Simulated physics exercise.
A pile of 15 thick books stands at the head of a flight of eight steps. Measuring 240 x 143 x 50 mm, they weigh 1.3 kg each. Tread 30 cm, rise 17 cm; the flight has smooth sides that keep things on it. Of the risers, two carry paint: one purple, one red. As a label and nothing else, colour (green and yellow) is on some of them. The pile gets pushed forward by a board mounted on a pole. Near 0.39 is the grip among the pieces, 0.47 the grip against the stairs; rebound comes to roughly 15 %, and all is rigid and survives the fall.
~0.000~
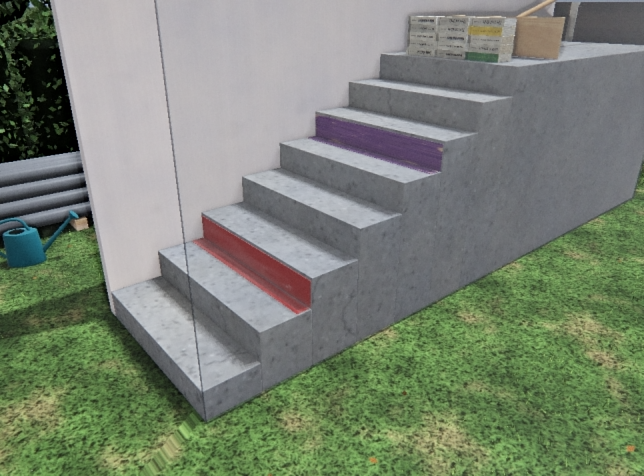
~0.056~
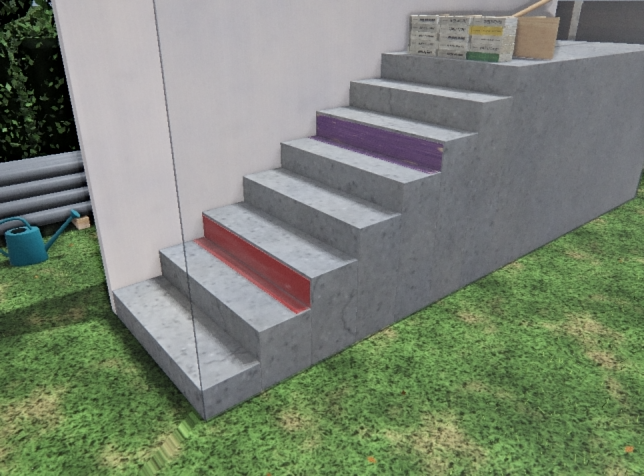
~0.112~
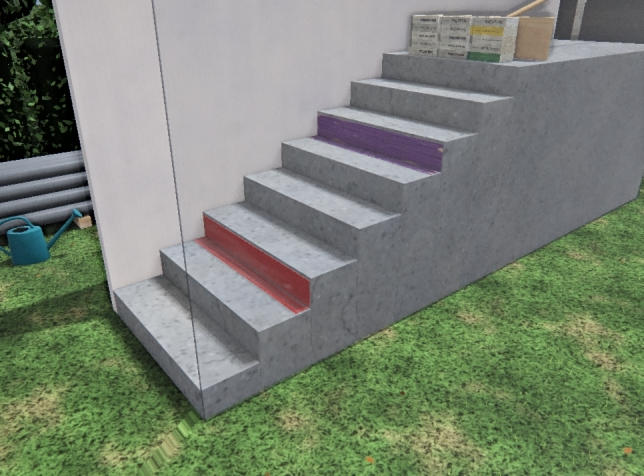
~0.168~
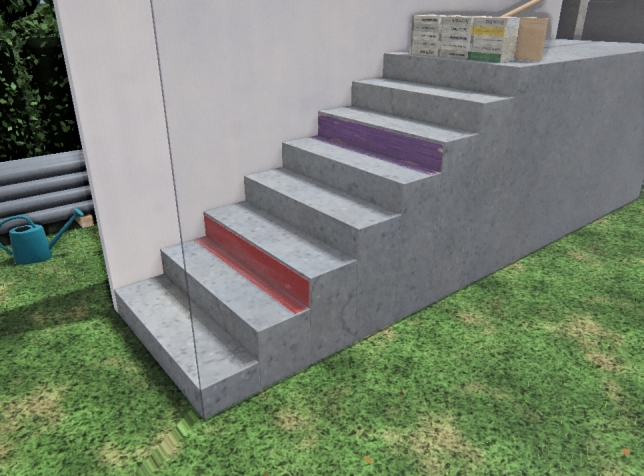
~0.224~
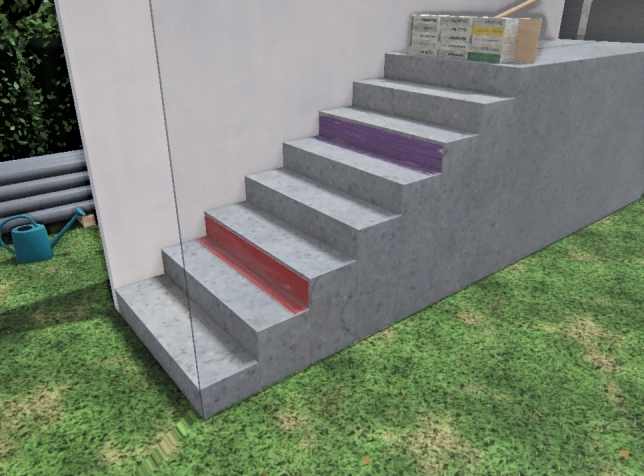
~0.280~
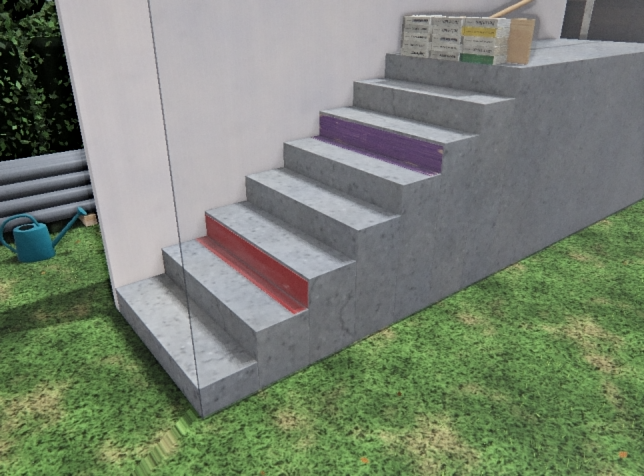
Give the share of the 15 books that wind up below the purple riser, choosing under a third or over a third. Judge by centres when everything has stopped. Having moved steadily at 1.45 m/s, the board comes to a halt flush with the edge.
I would say over a third of them.
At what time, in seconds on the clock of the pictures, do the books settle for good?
Close to 2.0 seconds, I'd say.
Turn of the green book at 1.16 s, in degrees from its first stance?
I'd estimate close to 180°.
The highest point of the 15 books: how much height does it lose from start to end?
Around 37 centimetres.
Around 0.42 s, none of the 15 books below the purple riser, 15 disturbed; green book tipped 17°, 43 mm lower; yellow book tipped 13°, 41 mm lower.
Around 0.70 s, 6 of the 15 books below the purple riser; green book on its side; yellow book on its side.
Around 1.16 s, 12 of the 15 books below the purple riser; green book upside down; yellow book on its side.
Finally (2.2 s), 12 of the 15 books below the purple riser; green book upside down; yellow book tipped 28°, 97 cm lower. That is 80 per cent. Seen by the last camera, middles, green book near (426, 126), yellow book near (325, 245).
